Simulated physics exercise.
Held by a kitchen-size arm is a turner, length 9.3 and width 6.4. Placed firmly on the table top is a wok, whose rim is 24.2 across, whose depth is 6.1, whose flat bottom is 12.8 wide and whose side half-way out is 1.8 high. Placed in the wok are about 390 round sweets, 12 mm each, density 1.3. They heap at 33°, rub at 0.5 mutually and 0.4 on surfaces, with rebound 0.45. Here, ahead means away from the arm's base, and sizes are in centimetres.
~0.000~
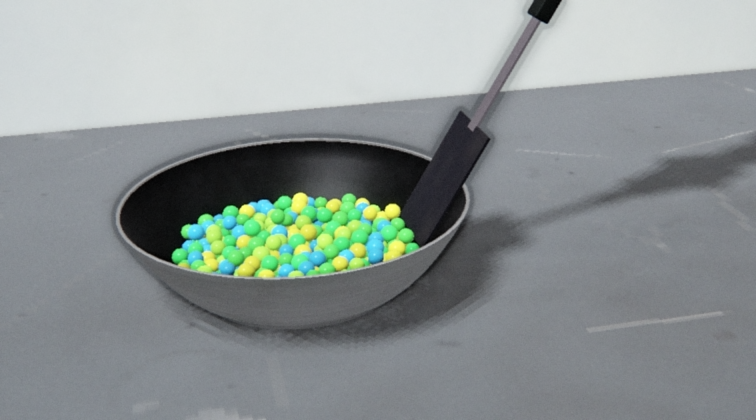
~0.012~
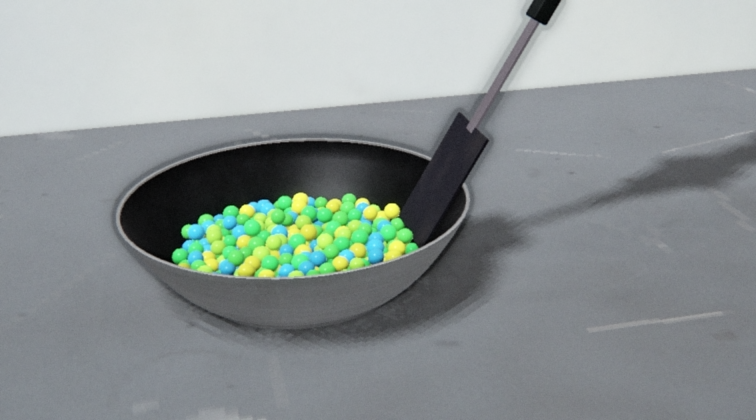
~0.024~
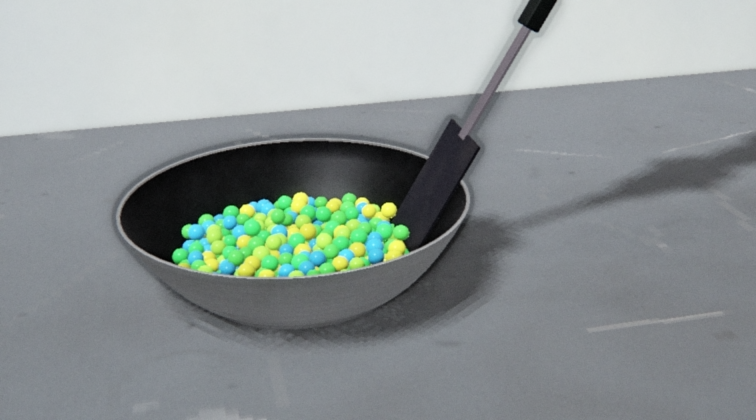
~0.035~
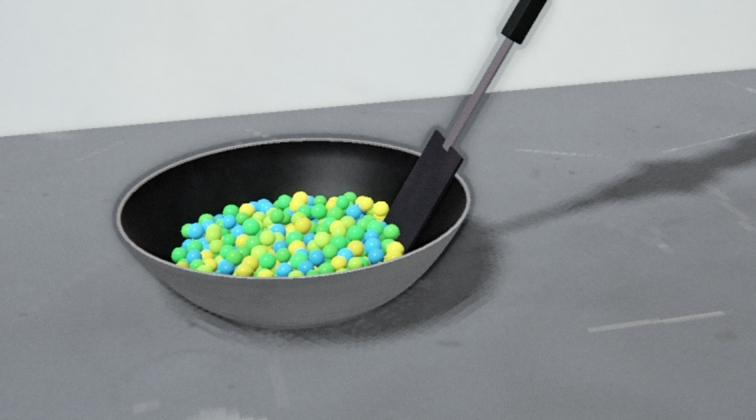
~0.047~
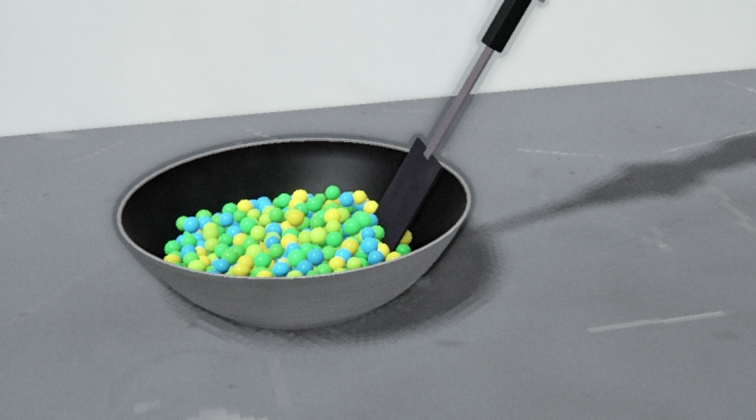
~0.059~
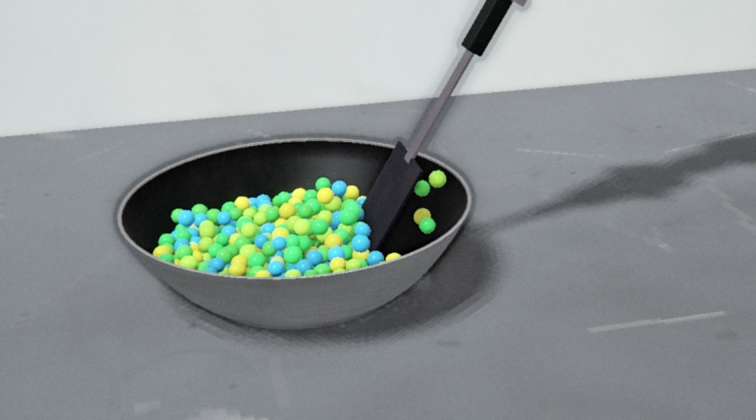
On a gray tabletop, a dark turner slid down and left through a wok of green, yellow and blue balls, pushing them into a slightly higher heap while a few popped up behind it.
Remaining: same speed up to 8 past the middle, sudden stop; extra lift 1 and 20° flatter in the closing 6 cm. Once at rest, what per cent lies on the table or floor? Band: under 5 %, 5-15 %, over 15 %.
Over 15 %.
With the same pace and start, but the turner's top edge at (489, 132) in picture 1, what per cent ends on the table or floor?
Roughly 20%.
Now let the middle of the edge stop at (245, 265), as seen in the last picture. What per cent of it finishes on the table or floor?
Around 5 percent.
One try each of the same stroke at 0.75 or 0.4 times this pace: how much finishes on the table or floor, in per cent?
Roughly 15 per cent on the first try and 5 per cent on the second.
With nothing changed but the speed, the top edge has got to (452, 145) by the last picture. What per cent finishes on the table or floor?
Share: Roughly 5 %.
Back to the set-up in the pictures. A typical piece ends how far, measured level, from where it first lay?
I'd put it at close to 4 centimetres.
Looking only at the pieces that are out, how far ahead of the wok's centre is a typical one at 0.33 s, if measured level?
Roughly 18 centimetres ahead.
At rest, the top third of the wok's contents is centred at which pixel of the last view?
The middle lies somewhere around (195, 252).
After 0.09 s, sloping 59°, highest piece 15 above the table; 391 in the wok, 2 on the blade or in flight.
After 0.12 s, sloping 53°, highest piece 23 above the table; 389 in the wok, 4 on the blade or in flight.
After 0.33 s, sloping 39°, highest piece 58 above the table; 285 in the wok, 46 on the table or floor, 62 on the blade or in flight.
After 1.38 s, sloping 39°, highest piece 5 above the table; 284 in the wok, 109 on the table or floor.
At rest, 284 in the wok, 109 on the table or floor. That is 28 % on the table or floor.
